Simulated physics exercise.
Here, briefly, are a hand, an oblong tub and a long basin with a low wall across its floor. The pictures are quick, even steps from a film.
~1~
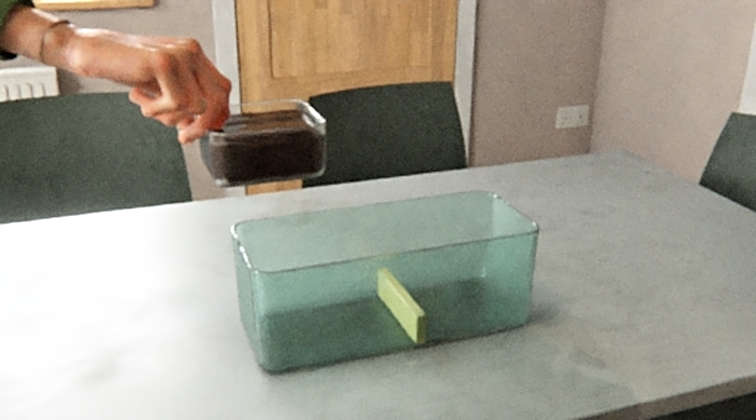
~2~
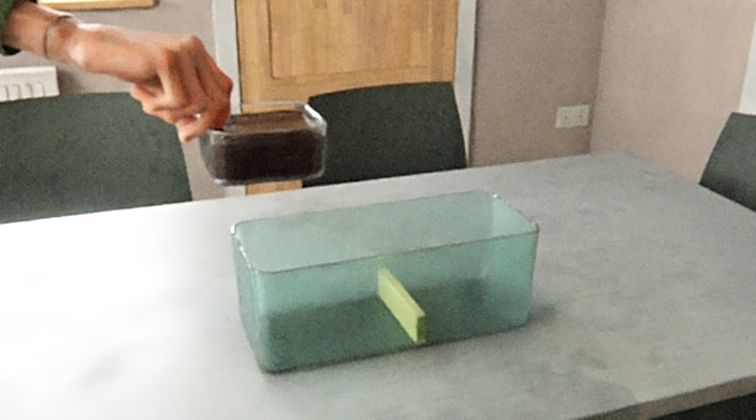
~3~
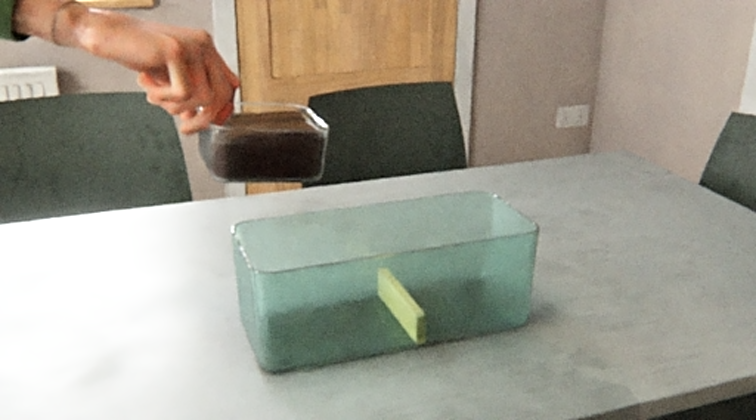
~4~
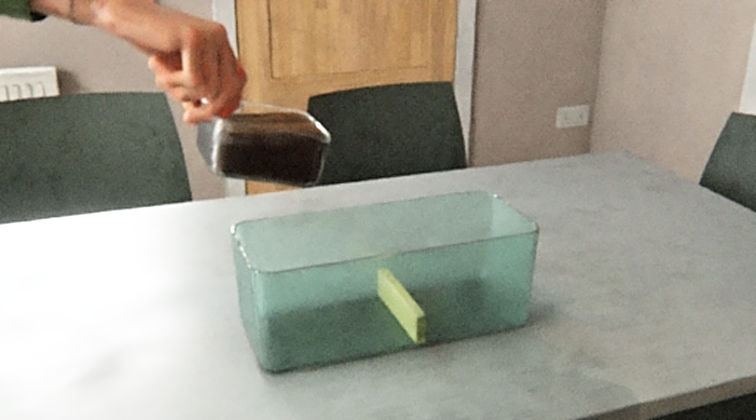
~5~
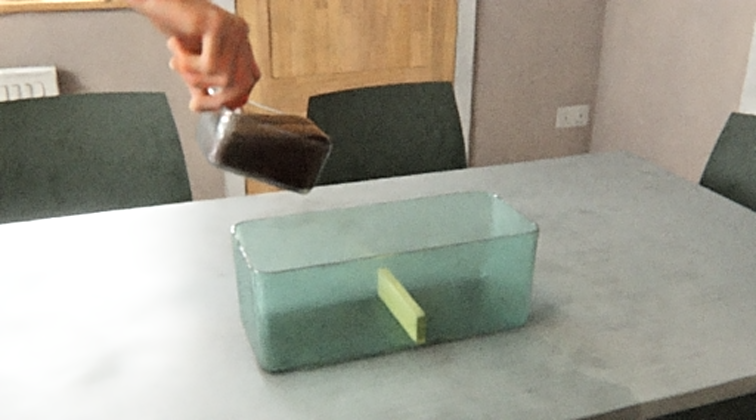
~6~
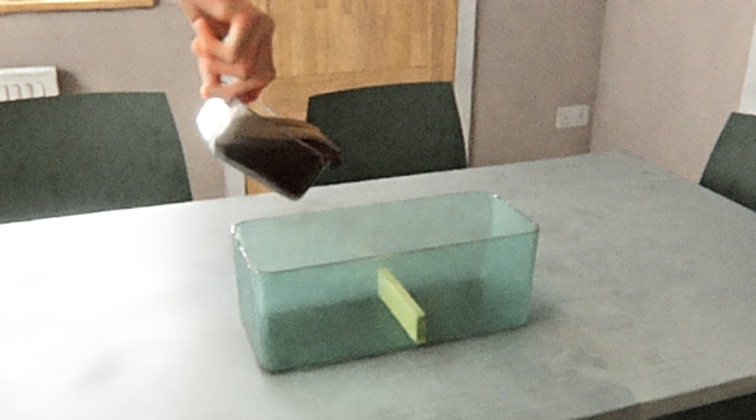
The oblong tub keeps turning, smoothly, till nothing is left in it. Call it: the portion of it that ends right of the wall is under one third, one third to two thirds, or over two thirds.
Under one third.
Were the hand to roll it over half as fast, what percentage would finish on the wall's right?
Close to 5 per cent.
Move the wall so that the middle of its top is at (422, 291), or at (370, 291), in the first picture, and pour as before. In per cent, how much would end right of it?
15 % then 45 %, approximately.
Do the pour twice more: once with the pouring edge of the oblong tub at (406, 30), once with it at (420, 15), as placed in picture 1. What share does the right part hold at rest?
The first start yields 75 per cent, the second 80 per cent.
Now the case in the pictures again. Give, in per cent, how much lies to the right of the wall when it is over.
That is roughly 10 percent of it.
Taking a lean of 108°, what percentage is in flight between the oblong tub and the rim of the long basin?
It's close to 25 per cent.
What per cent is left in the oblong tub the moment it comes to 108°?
10 per cent, approximately.
A moment on, the oblong tub is tipped right over and 8 per cent is still to pour, 68 is left of the wall and 0 right of it.
Next, the oblong tub is tipped right over and 0 per cent is still to pour, 90 is left of the wall and 7 right of it.
Then the oblong tub is tipped right over and 0 per cent is still to pour, 89 is left of the wall and 10 right of it.
Later the oblong tub is tipped right over and 0 per cent is still to pour, 89 is left of the wall and 10 right of it.
Finally, 89 per cent lies left of the wall, 10 right of it and 1 outside.
